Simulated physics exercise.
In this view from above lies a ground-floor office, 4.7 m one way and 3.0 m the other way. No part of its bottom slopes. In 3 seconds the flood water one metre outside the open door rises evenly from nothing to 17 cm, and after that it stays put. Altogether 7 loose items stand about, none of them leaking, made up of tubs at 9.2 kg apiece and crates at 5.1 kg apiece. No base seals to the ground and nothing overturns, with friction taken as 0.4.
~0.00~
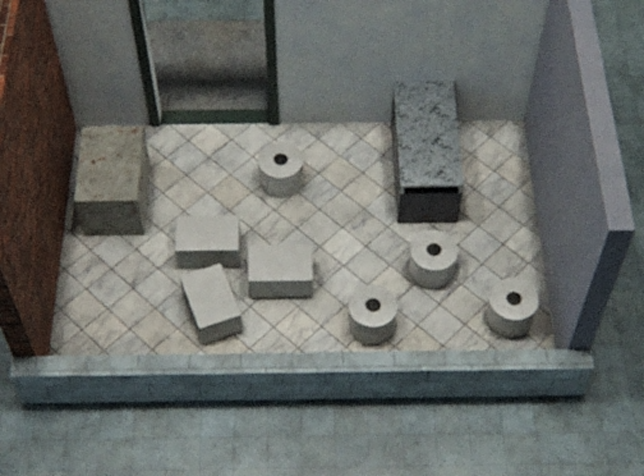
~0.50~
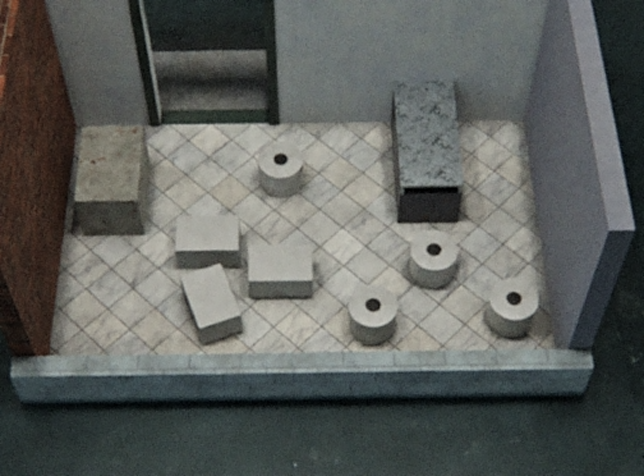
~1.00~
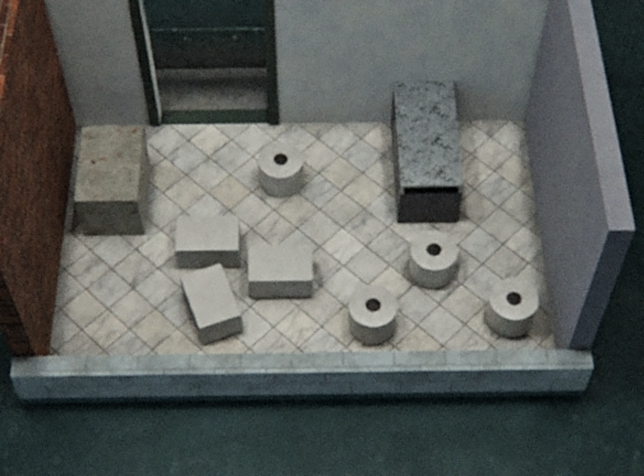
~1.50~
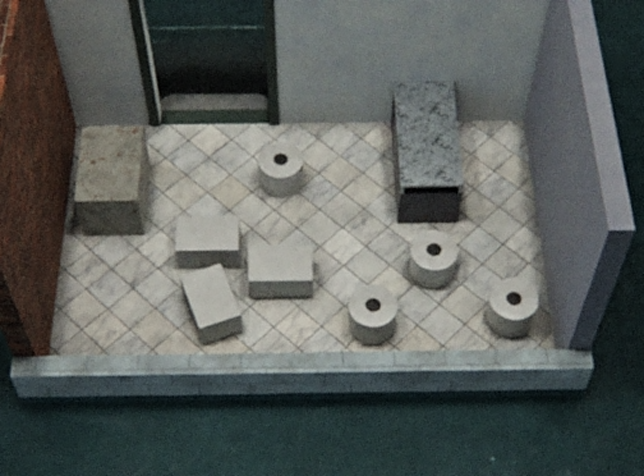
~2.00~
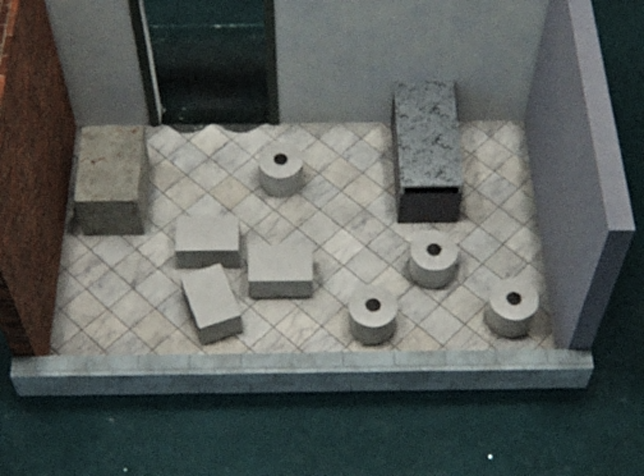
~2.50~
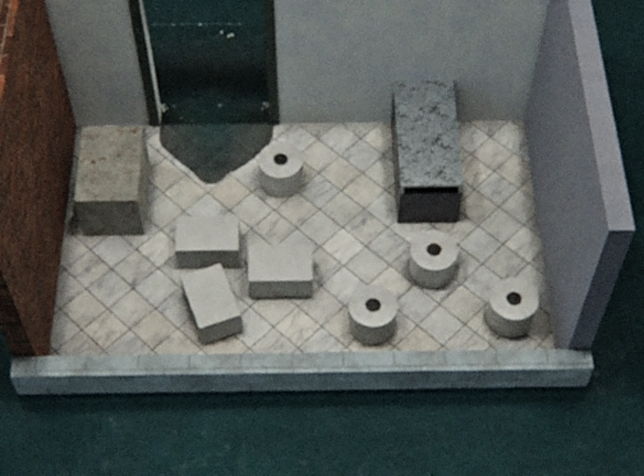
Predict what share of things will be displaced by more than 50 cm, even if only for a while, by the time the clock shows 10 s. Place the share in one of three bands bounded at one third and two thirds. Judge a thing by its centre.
It goes in the band two thirds or more.
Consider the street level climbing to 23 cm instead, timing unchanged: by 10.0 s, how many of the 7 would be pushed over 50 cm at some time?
That would give 7.
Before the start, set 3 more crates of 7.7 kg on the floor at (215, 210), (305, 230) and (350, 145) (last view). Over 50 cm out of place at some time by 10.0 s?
So the first ends up past the threshold, the second past the threshold, the third below the threshold.
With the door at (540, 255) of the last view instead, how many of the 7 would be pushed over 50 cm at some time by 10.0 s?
Then the count would be 5.
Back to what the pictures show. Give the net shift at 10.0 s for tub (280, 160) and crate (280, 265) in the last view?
In that order: 50 cm, 200 cm.
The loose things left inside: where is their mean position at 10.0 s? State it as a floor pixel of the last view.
Roughly at (433, 273).
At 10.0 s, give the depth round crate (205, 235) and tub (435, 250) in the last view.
4 and 5 cm.
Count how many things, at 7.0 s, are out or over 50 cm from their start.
I make it 3 by then.
After 3.5 s 0 of 7 are over 50 cm from their spots; 0 afloat.
After 4.5 s 0 of 7 are over 50 cm from their spots; 1 afloat.
After 7.0 s 3 of 7 are over 50 cm from their spots; 3 afloat.
After 10.0 s 6 of 7 are over 50 cm from their spots, and 6 have been at some point; 5 afloat.
